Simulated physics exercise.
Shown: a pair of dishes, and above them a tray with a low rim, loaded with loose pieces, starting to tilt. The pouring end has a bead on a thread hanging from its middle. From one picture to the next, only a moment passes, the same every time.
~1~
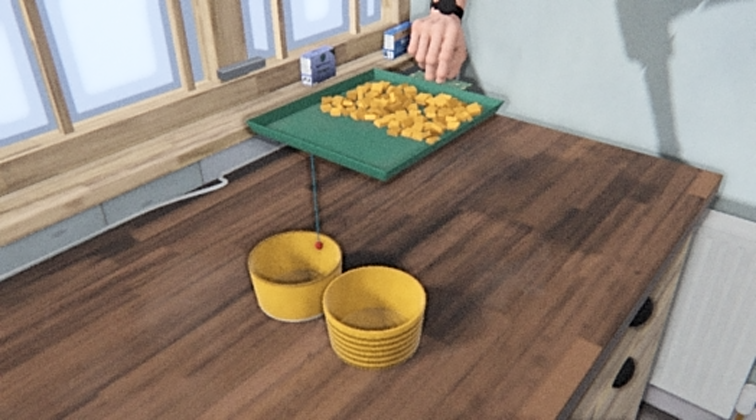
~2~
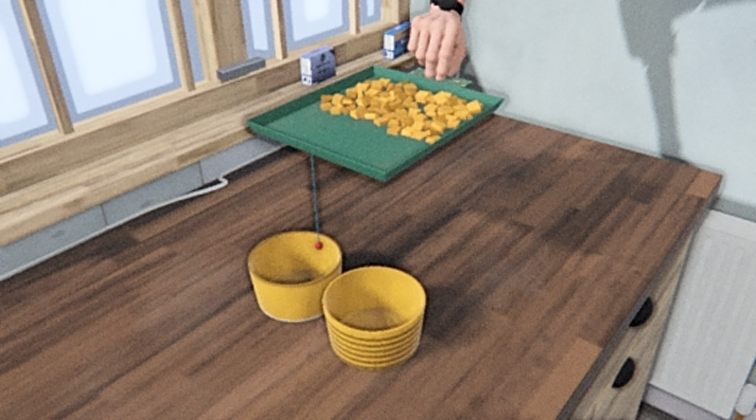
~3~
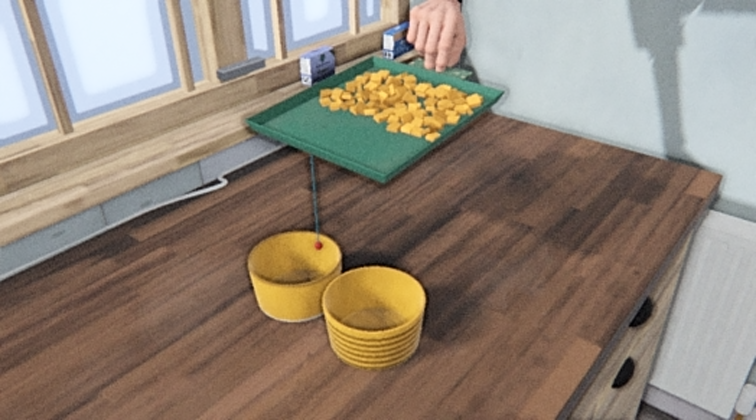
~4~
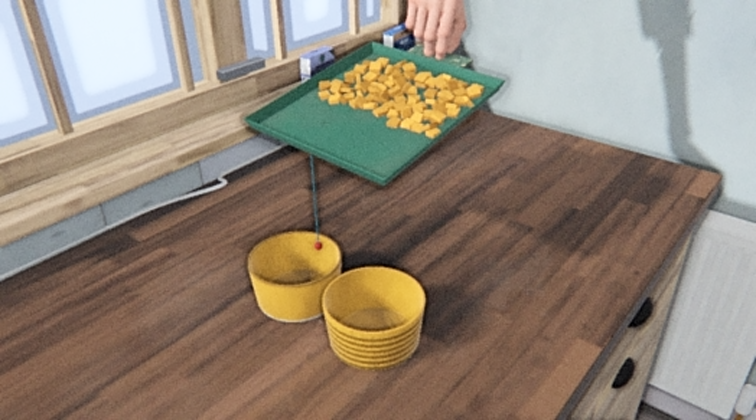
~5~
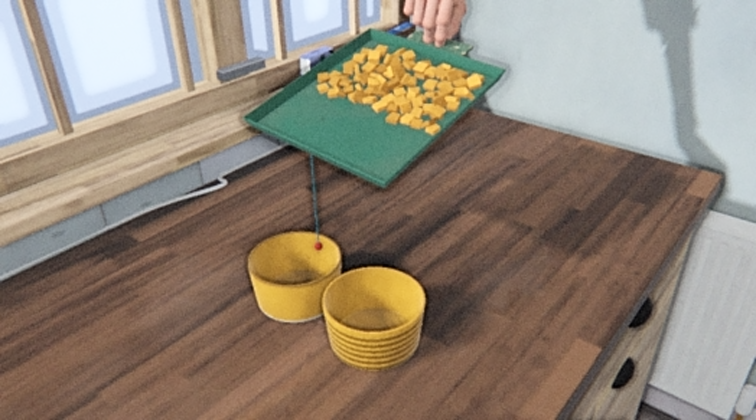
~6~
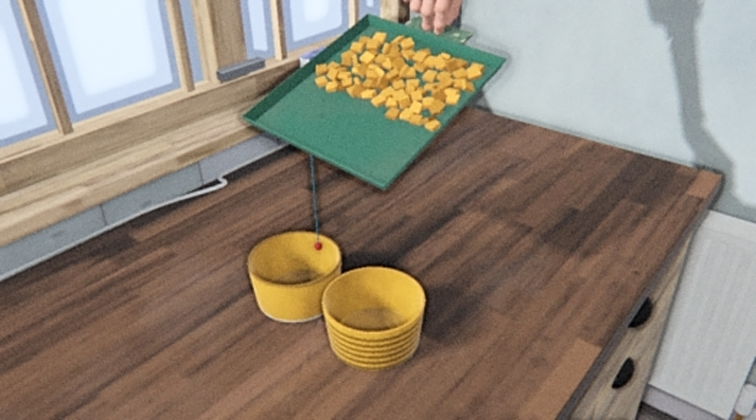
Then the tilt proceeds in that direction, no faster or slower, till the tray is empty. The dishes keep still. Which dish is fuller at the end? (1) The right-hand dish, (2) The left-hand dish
The answer is 1.
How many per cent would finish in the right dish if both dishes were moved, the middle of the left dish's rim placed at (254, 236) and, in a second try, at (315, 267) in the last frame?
In order: 30 percent and 50 percent.
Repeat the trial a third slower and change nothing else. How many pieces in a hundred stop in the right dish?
Roughly 80 %.
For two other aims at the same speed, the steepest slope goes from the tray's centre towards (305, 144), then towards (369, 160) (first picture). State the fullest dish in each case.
The leftmost dish, then the rightmost dish.
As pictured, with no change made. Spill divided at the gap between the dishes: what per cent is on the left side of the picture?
Reading: Around 90 %.
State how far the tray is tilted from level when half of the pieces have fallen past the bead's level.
I'd say it is tilted about 75°.
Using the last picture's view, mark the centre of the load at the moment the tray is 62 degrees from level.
The load's middle is around (353, 167).
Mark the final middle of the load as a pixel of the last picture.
Close to (352, 339) in the last picture.
Soon, tray tipped steeply; most on the tray; about a quarter in the air.
A while on, tray tipped right over; a stray few on the tray; about half in the right dish; a small part in the left dish; about a quarter outside both; a small part in the air.
Towards the end, tray tipped past a quarter turn; about two thirds in the right dish; a small part in the left dish; about a quarter outside both.
Finally, tray tipped past a quarter turn; about two thirds in the right dish; a small part in the left dish; about a quarter outside both.
